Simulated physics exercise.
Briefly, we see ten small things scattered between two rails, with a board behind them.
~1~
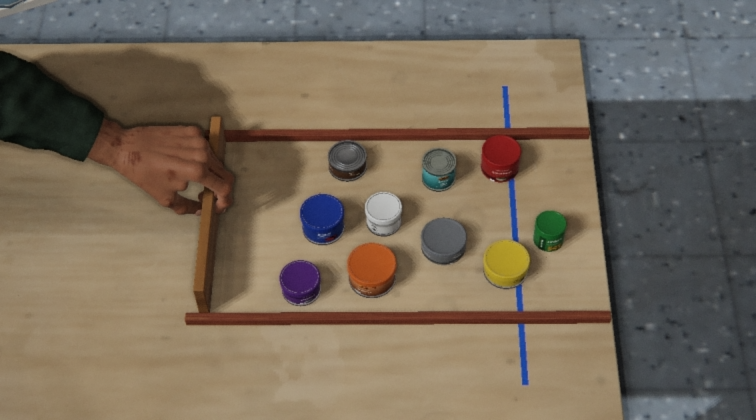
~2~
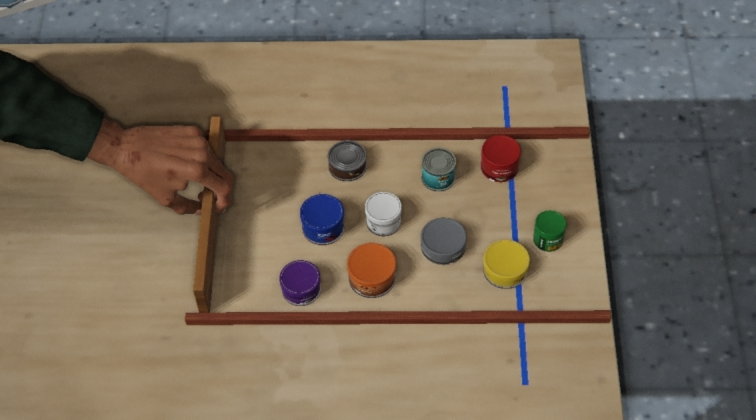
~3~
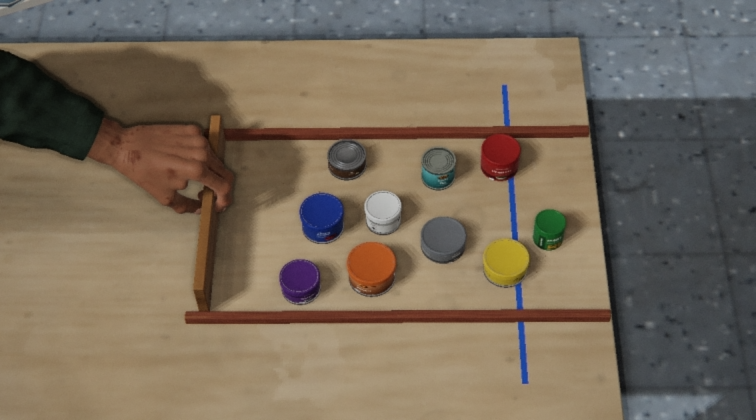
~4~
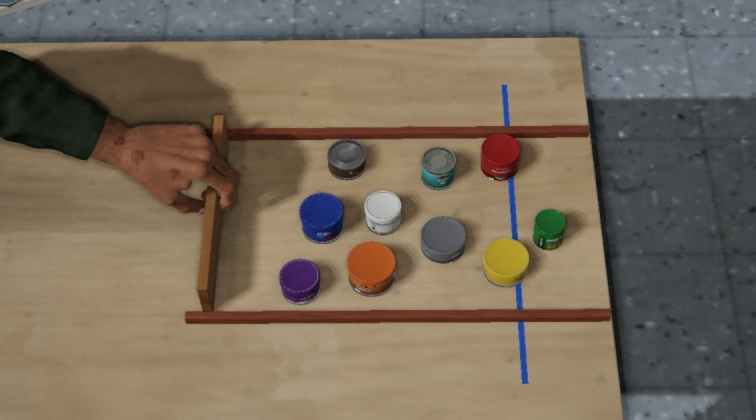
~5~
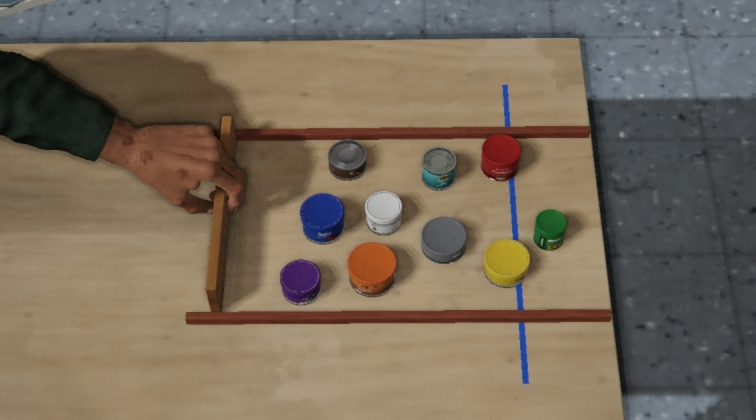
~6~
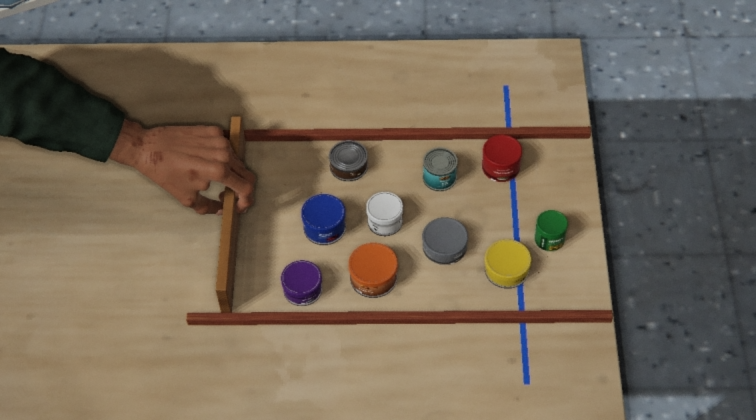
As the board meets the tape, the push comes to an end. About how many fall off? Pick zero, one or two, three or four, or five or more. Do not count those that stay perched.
One or two fall off.
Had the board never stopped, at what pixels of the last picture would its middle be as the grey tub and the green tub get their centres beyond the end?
Near (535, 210), then near (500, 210).
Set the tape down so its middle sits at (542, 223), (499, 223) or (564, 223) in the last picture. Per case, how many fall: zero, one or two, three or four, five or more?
Lab note - count at each position: Either three or four; no fall at all; five or over.
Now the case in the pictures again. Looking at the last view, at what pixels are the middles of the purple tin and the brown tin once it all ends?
Near (541, 292) and (530, 149).
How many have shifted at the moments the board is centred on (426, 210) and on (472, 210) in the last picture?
First 9 and then 10.
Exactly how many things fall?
Total count: 1.
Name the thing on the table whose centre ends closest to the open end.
That is the red tub.
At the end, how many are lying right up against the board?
The answer is 4.
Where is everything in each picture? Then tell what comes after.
The first picture shows green tub (550, 231); red tub (501, 159); yellow tin (506, 264); board (211, 212); tape (514, 224).
The second picture shows red tub (500, 159); purple tin (301, 283).
The third picture shows yellow tin (506, 263); orange tin (372, 270).
The fourth picture shows green tub (549, 230); brown tin (347, 160).
The fifth picture shows red tub (501, 158); board (222, 211).
The sixth picture shows green tub (551, 231); red tub (502, 159); yellow tin (507, 264); board (232, 212); tape (516, 223).
Soon after, none off yet; green tub at rest near (551, 231); red tub at rest near (502, 159); yellow tin at rest near (507, 264).
Then, none off yet; green tub at rest near (551, 231); red tub at rest near (505, 158); yellow tin moved a little near (526, 262).
At rest, the number that fall off is one or two; fallen, green tub.
